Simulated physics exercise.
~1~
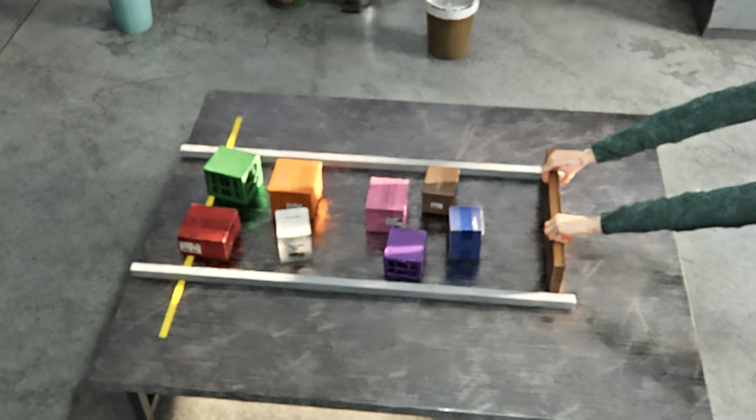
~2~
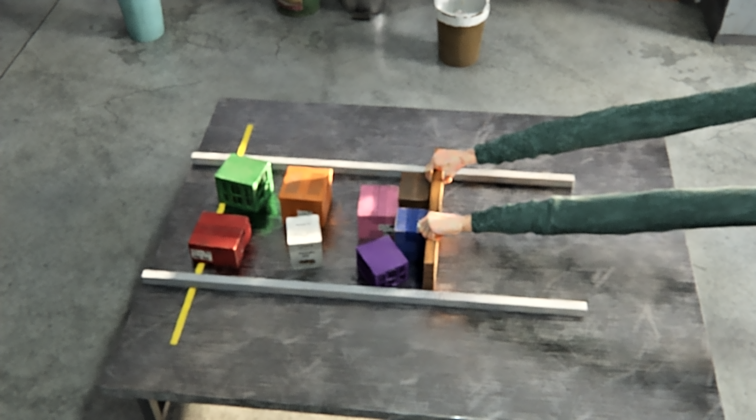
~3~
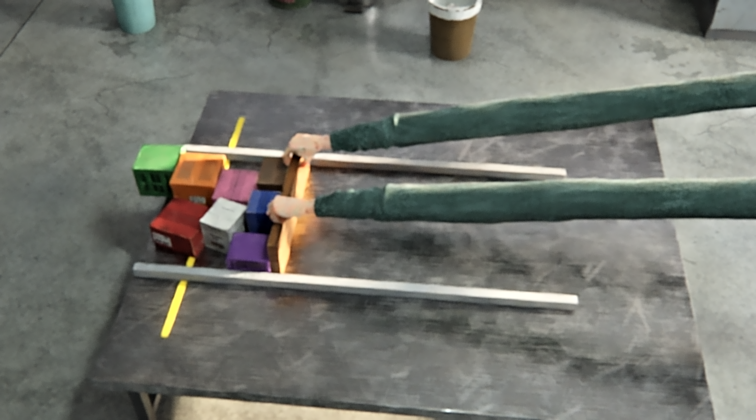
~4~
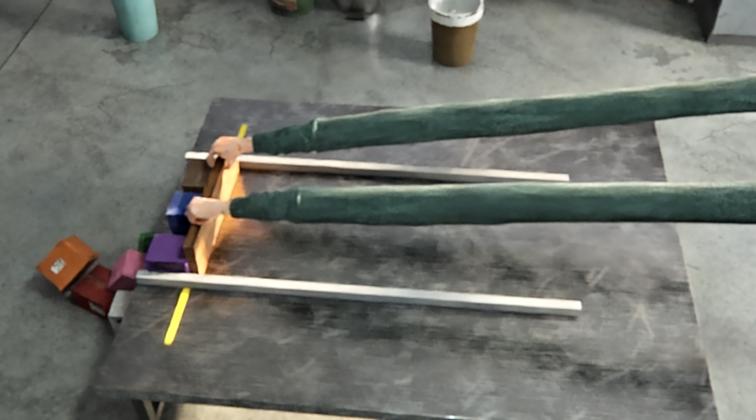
A wooden plank, pushed left by two green-sleeved hands between pale rails on a dark table, gathers colourful boxes and crates and shoves them toward the edge past a yellow tape line, until several, including the orange and red ones, tumble off while blue, purple and brown ones stay on.
